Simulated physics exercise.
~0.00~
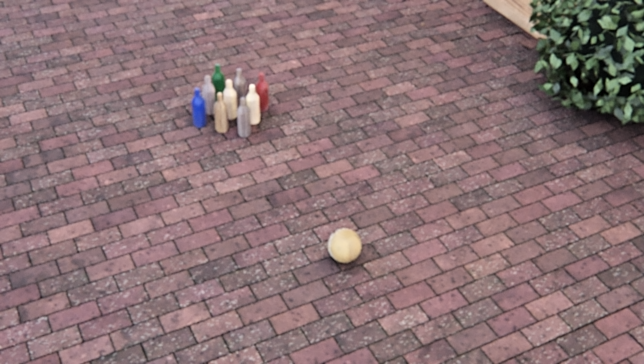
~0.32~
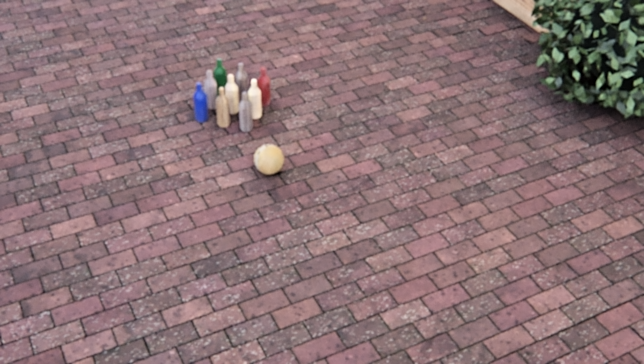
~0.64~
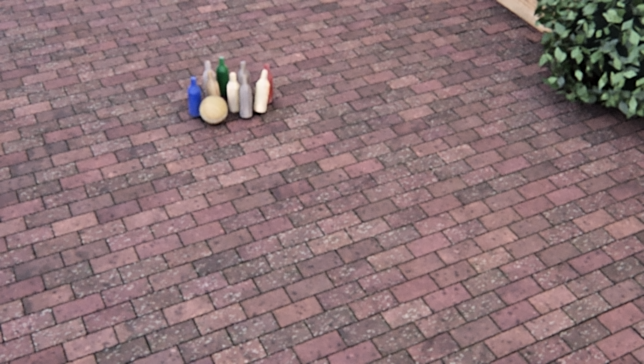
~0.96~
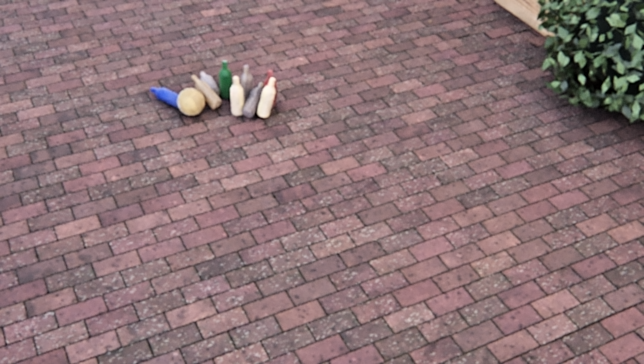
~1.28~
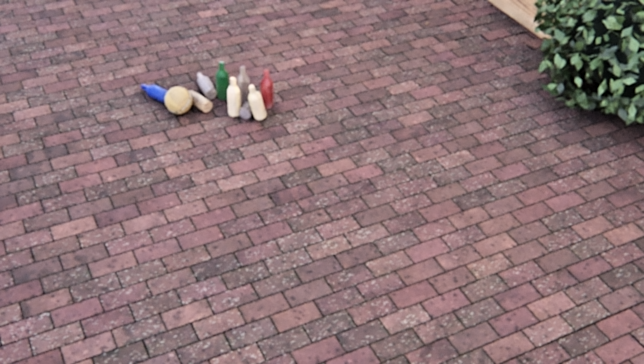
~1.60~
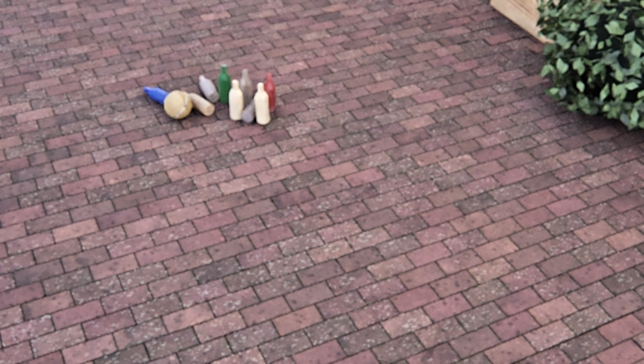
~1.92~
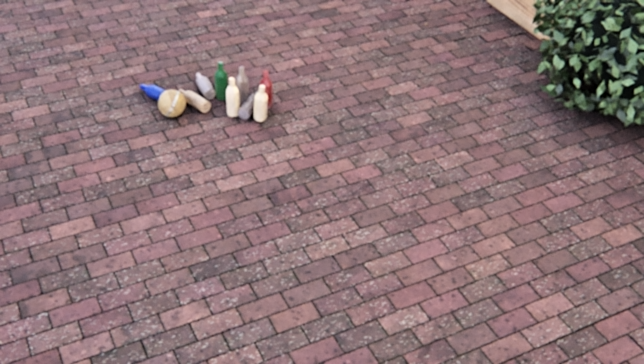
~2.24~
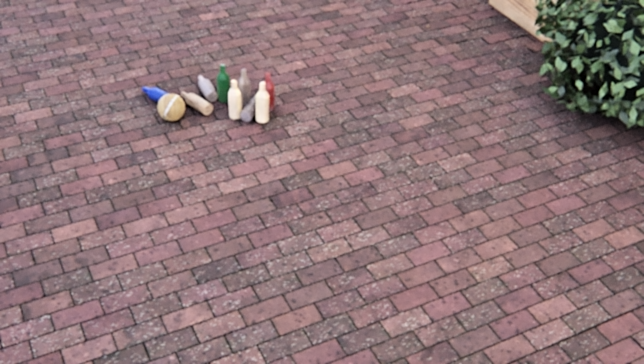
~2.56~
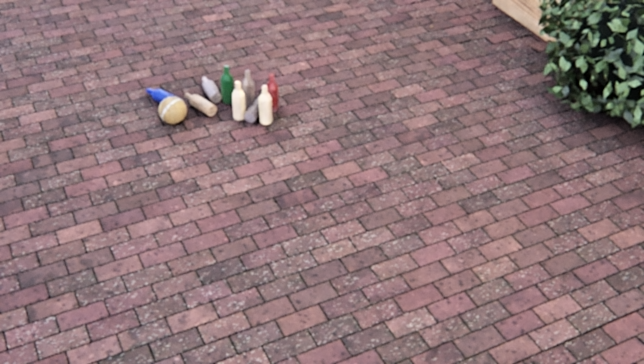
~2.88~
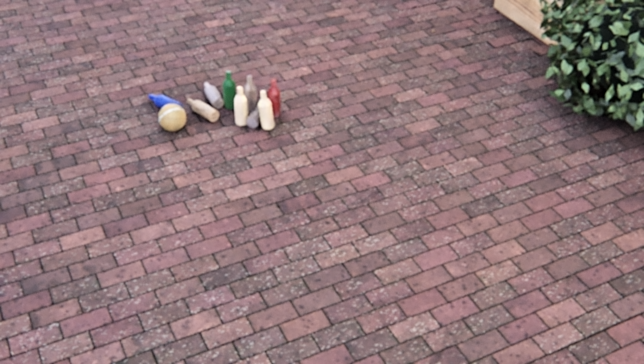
On a reddish brick pavement, seen from above at an angle with a slightly swaying view, nine bottle-shaped skittles stand in a tight cluster toward the upper left. One is blue, one green, one red, and the rest are cream, tan or grey, while a leafy bush fills the upper right corner. A pale yellow ball rolls left and away toward them and strikes the left side of the group. The blue skittle topples to the left and others beside it tip over. The ball slows against the fallen pieces, then creeps slightly back, with the blue skittle lying flat and the green and red ones still upright.
